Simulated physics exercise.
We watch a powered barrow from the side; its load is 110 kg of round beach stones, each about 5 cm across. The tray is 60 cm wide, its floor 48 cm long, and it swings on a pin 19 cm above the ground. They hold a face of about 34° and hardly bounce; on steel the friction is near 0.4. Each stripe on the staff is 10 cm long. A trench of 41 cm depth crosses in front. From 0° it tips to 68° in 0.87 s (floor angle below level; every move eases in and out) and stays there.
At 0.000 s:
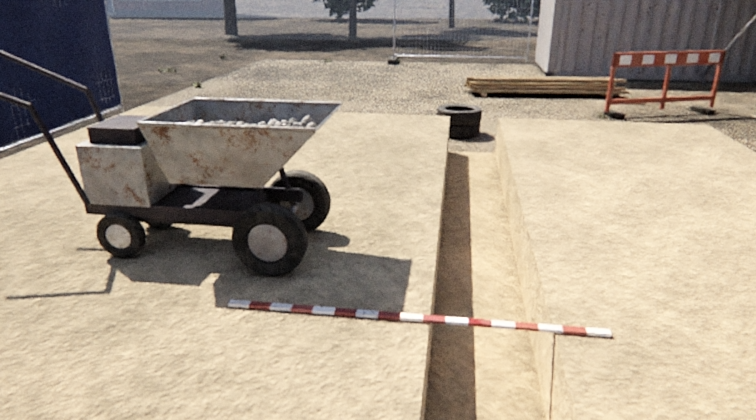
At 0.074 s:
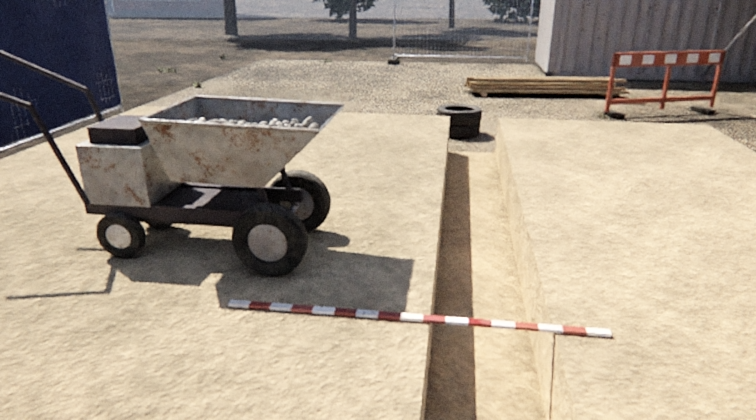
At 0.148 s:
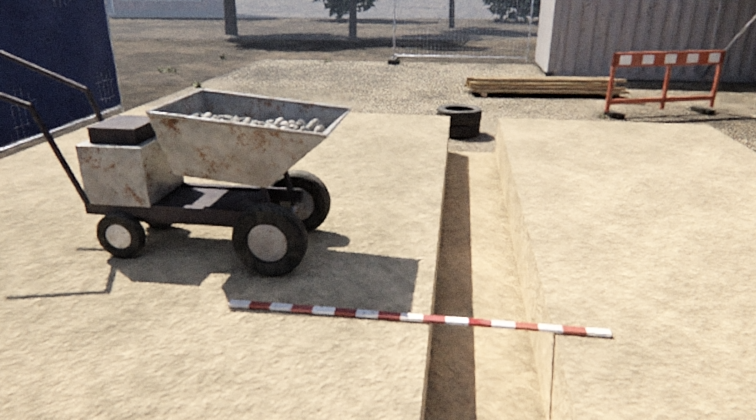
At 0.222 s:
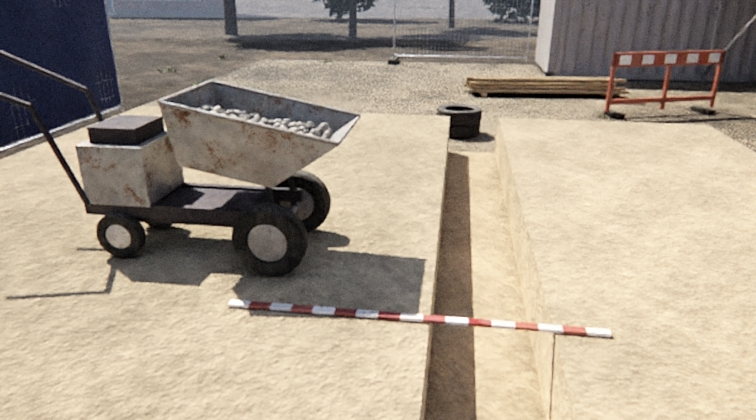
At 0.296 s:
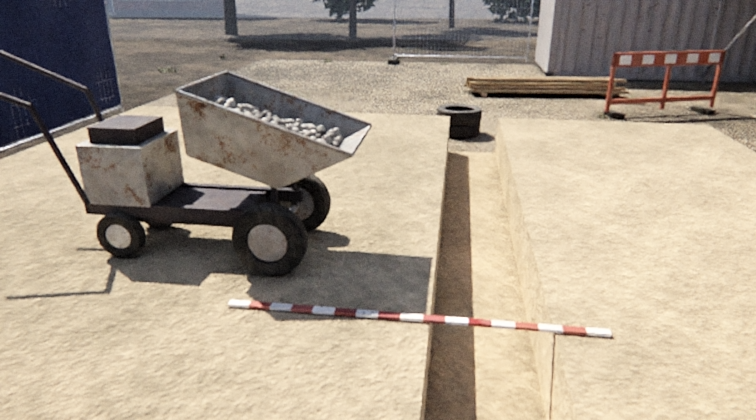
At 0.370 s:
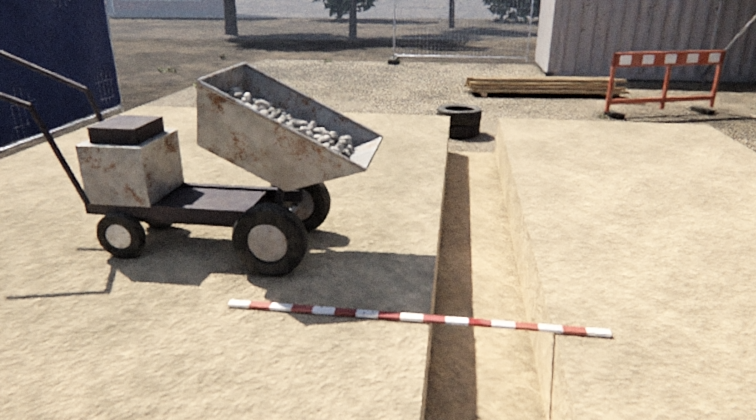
A rusty powered barrow standing beside a trench, its tray of pale round stones slowly tilting down toward the right.
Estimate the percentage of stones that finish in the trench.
About 85 per cent.
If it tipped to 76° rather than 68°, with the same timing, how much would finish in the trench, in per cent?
In that case some 70 per cent.
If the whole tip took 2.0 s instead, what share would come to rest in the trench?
In that case some 80 per cent.
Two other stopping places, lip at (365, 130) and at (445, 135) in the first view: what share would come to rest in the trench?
First some 100, then 35 per cent.
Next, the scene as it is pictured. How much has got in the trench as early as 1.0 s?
Some 20 per cent.
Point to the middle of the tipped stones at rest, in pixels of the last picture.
Around (484, 320).
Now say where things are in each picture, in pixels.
In the first frame, lip at (315, 130), floor tilted 0°, highest stones at (283, 125).
In the second frame, lip at (318, 132), floor tilted 1°, highest stones at (248, 125); the stones move at 0.3 m/s on average.
In the third frame, the tray is at 5°, its lip at (327, 136); the top of the load is at (209, 119); the stones move at 0.6 m/s on average.
In the fourth frame, lip at (339, 144), floor tilted 11°, highest stones at (212, 111); the stones move at 0.8 m/s on average.
In the fifth frame, lip at (352, 156), floor tilted 18°, highest stones at (223, 102); the stones move at 0.9 m/s on average.
In the sixth frame, the tray is at 26°, its lip at (366, 170); the top of the load is at (239, 95); the stones move at 1.0 m/s on average.
After 0.6 s the floor is at 57°; 100 % in the tray; the foremost stones are at (386, 205).
After 1.0 s the floor is at 68°; 67 % in the tray, 15 % short of the trench, 18 % in the trench; the foremost stones are at (473, 305).
After 1.3 s the floor is at 68°; 17 % in the tray, 18 % short of the trench, 65 % in the trench; the foremost stones are at (528, 329).
After 3.3 s the floor is at 68°; 0 % in the tray, 15 % short of the trench, 85 % in the trench; the foremost stones are at (528, 326).
